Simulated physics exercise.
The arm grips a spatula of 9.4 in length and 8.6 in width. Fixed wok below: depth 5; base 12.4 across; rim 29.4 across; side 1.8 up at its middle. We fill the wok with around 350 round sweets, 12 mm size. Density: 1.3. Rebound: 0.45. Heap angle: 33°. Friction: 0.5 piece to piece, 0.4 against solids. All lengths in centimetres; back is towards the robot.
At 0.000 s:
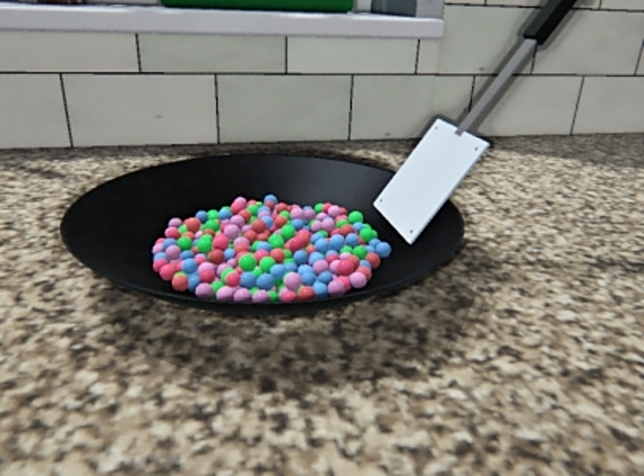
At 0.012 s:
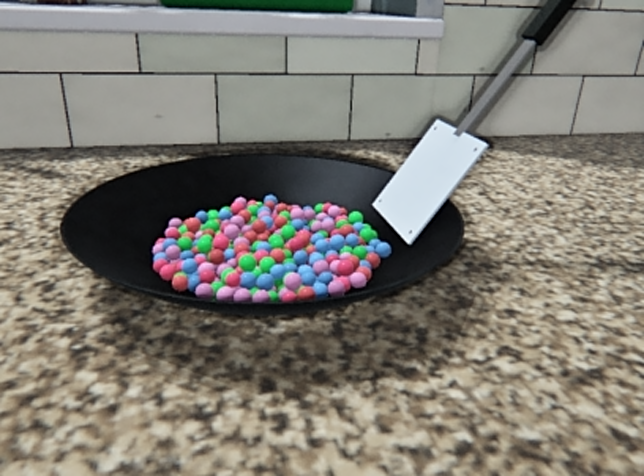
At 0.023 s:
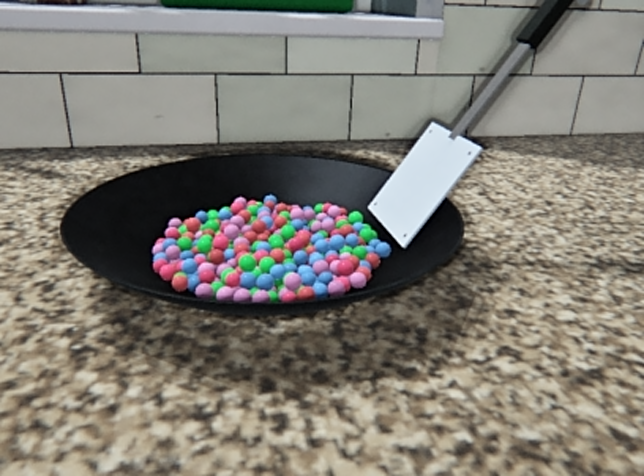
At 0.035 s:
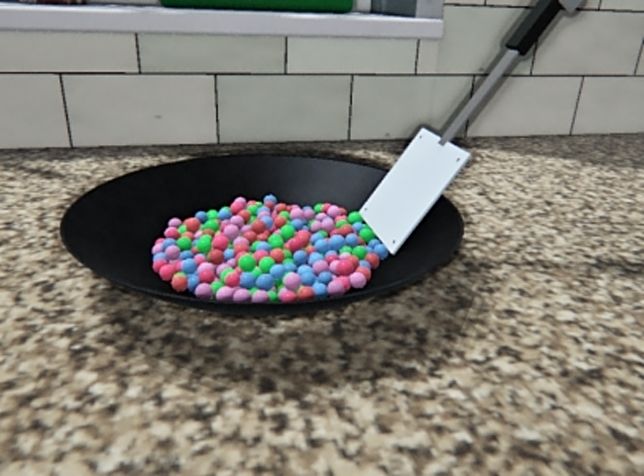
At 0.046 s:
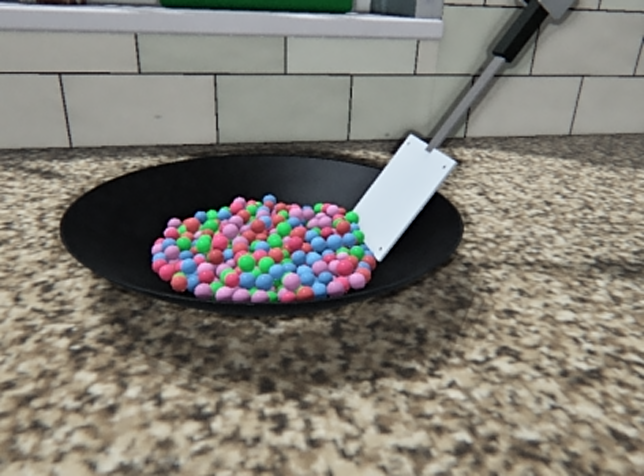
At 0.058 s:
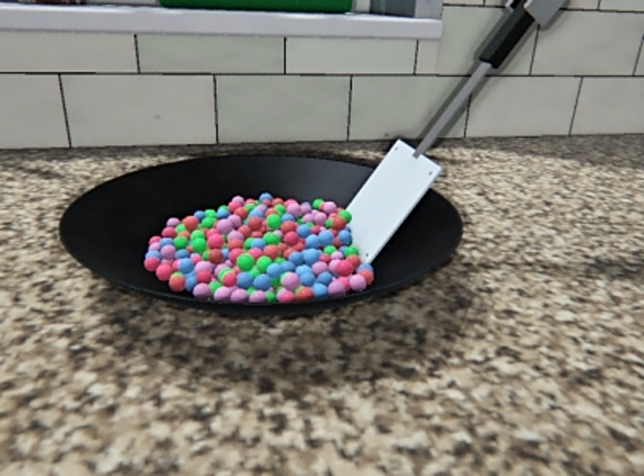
Spatula sliding down and left into a black wok on a speckled countertop, nudging a heap of colourful round sweets slightly leftward.
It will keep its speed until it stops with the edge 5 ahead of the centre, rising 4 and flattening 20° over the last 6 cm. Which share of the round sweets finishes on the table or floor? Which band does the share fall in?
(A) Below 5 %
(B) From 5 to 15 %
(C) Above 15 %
Option A: Below 5 %.
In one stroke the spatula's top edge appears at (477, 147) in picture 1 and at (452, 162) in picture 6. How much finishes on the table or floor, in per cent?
Some 0 per cent.
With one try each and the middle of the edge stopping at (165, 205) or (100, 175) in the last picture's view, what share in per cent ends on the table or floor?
Try 1: Approx. 15 %; try 2: Approx. 40 %.
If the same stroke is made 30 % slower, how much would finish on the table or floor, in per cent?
Estimated result: Some 0 %.
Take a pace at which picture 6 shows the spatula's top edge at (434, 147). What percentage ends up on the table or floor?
0 %.
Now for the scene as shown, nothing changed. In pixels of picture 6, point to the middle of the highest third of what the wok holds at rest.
The centre sits at about (148, 233).
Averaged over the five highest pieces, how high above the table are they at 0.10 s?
5 cm.
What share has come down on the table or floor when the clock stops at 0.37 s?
That would be near 2 per cent, give or take.
By 0.10 s, sloping 55°, highest piece 5 above the table; 354 in the wok.
By 0.15 s, sloping 48°, highest piece 5 above the table; 354 in the wok.
By 0.37 s, sloping 35°, highest piece 7 above the table; 346 in the wok, 5 on the table or floor, 3 on the blade or in flight.
By 1.42 s, sloping 35°, highest piece 5 above the table; 346 in the wok, 8 on the table or floor.
Final count, 346 in the wok, 8 on the table or floor. That is 2 % on the table or floor.
